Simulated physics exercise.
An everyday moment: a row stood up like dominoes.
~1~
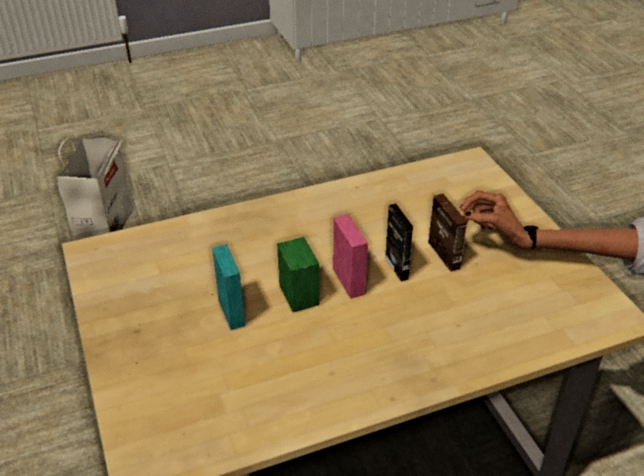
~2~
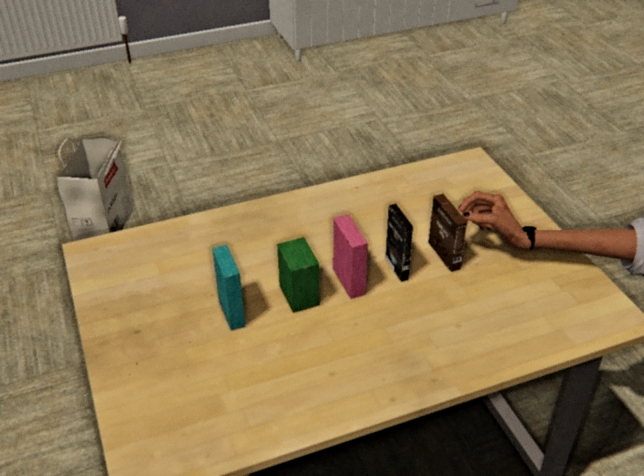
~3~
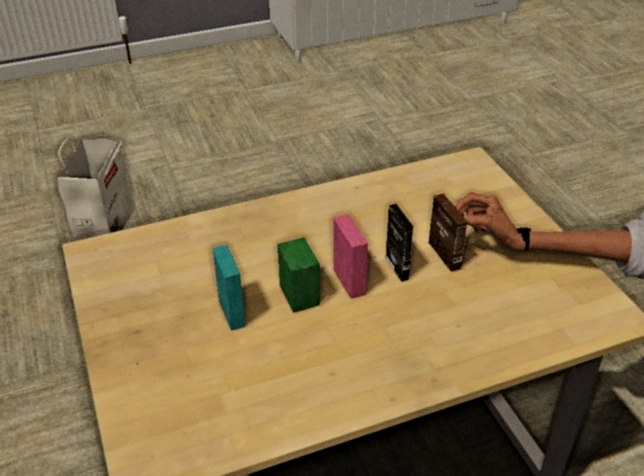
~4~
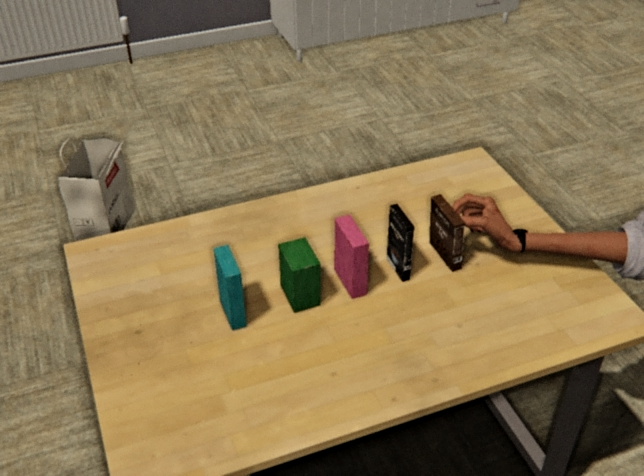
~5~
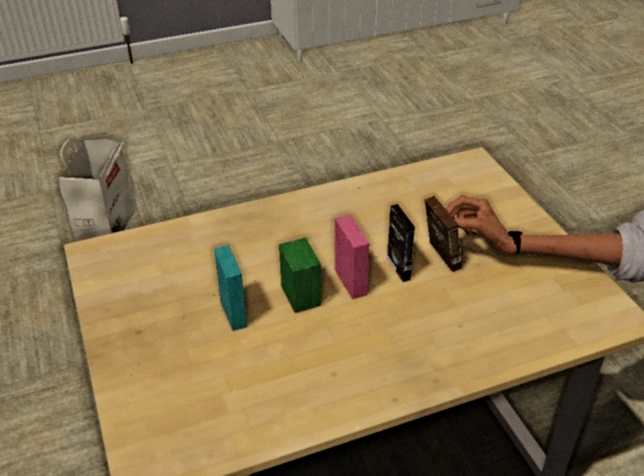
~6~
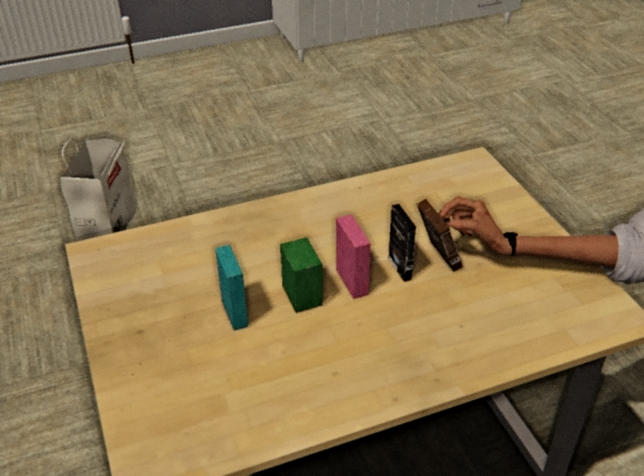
The clip opens on a wooden table with five upright items in a row: teal, green, pink, black and brown, while a hand from the right touches the brown packet. The hand pushes gently, and the brown packet leans left toward the black one as the other four stay standing.
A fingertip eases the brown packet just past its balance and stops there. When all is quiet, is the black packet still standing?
The black packet topples.
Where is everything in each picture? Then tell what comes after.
In the first frame, black packet (399, 243); pink block (350, 257).
In the second frame, pink block (350, 257); green block (299, 275).
In the third frame, pink block (350, 257); green block (299, 275).
In the fourth frame, brown packet 4° over; pink block (351, 257); green block (300, 275).
In the fifth frame, brown packet 11° over; pink block (351, 257); green block (300, 275).
In the sixth frame, brown packet 21° over; black packet (402, 243); pink block (353, 257).
Then, 0.20 s on from there, brown packet 56° over; black packet turned 13° from how it was put near (394, 245).
Then, 0.40 s on from there, brown packet 75° over; black packet turned 41° from how it was put near (379, 253); pink block turned 7° from how it was put.
Then, 1.30 s on from there, brown packet 79° over; black packet turned 57° from how it was put near (372, 260); pink block turned 28° from how it was put.
In the end, toppled on the table, black packet; left askew, pink block; green block unmoved. At the end, from the last picture's camera, black packet near (372, 260).
